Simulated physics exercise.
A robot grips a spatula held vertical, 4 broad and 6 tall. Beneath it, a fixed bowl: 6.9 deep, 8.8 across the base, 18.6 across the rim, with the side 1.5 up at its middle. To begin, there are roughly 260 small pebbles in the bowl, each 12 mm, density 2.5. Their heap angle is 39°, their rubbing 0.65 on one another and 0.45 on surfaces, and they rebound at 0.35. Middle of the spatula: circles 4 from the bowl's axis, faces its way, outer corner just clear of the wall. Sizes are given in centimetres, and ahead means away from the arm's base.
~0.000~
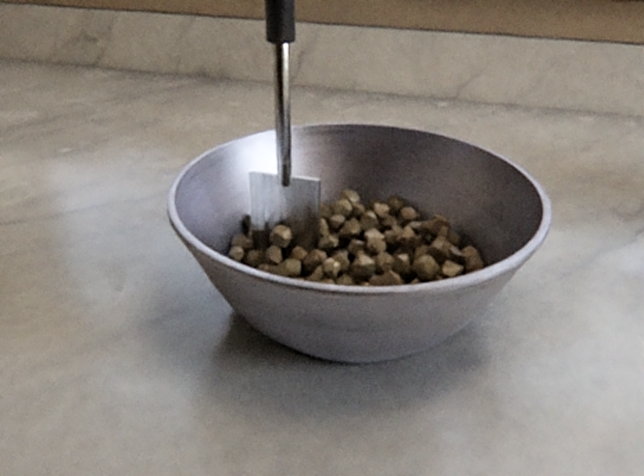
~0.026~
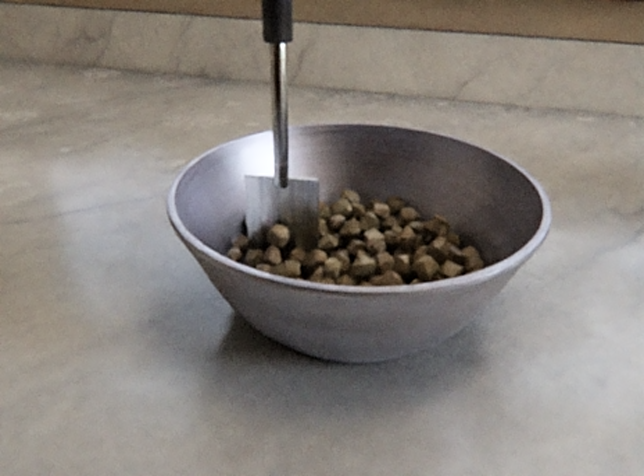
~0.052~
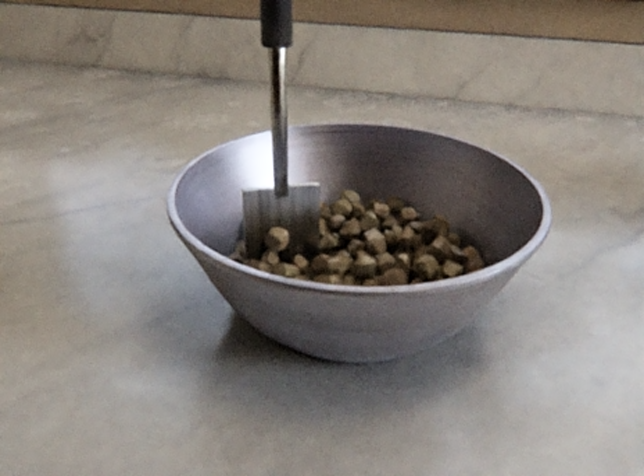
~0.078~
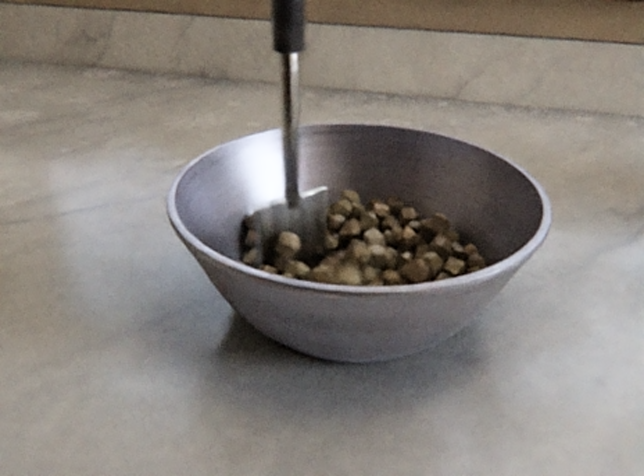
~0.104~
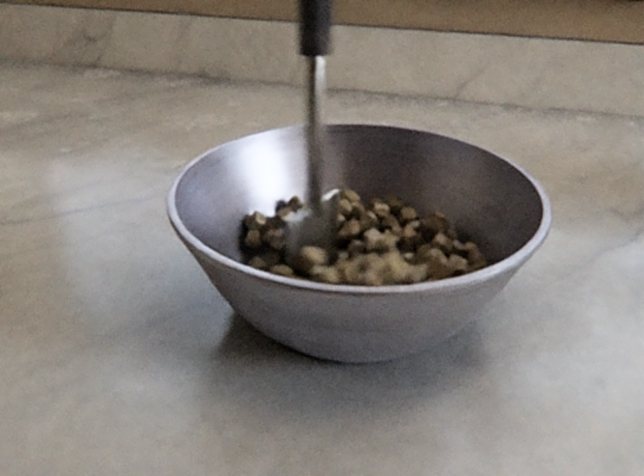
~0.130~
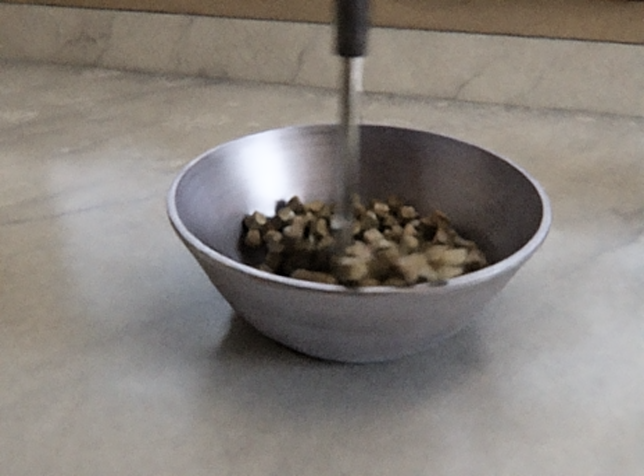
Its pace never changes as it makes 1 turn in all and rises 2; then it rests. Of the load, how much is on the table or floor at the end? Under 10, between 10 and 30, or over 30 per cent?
Between 10 and 30 per cent.
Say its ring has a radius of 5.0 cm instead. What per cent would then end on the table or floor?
Some 10 percent would.
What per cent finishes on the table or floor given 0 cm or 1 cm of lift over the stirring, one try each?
About 15 per cent on the first try and 10 per cent on the second.
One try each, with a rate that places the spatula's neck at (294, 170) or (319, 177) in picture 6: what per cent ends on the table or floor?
It comes to roughly 0 per cent and then 5 per cent.
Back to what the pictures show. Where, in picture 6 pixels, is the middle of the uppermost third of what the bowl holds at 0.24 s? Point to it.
Look near (454, 205) for its middle.
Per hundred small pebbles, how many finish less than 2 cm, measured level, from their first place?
That comes to some 15 per cent.
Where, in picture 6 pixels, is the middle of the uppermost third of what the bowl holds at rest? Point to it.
Close to (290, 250).
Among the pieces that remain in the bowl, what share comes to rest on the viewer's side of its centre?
Near 50 per cent of what stays in the bowl.
By 0.24 s, 194° round, highest piece 10 above the table; 248 in the bowl, 12 in flight or on the tool.
By 0.36 s, 293° round, highest piece 9 above the table; 232 in the bowl, 16 on the table or floor, 12 in flight or on the tool.
By 0.62 s, 0° round, highest piece 5 above the table; 225 in the bowl, 35 on the table or floor.
By 1.32 s, 0° round, highest piece 5 above the table; 225 in the bowl, 35 on the table or floor.
Final count, 225 in the bowl, 35 on the table or floor. That is 13 % on the table or floor.
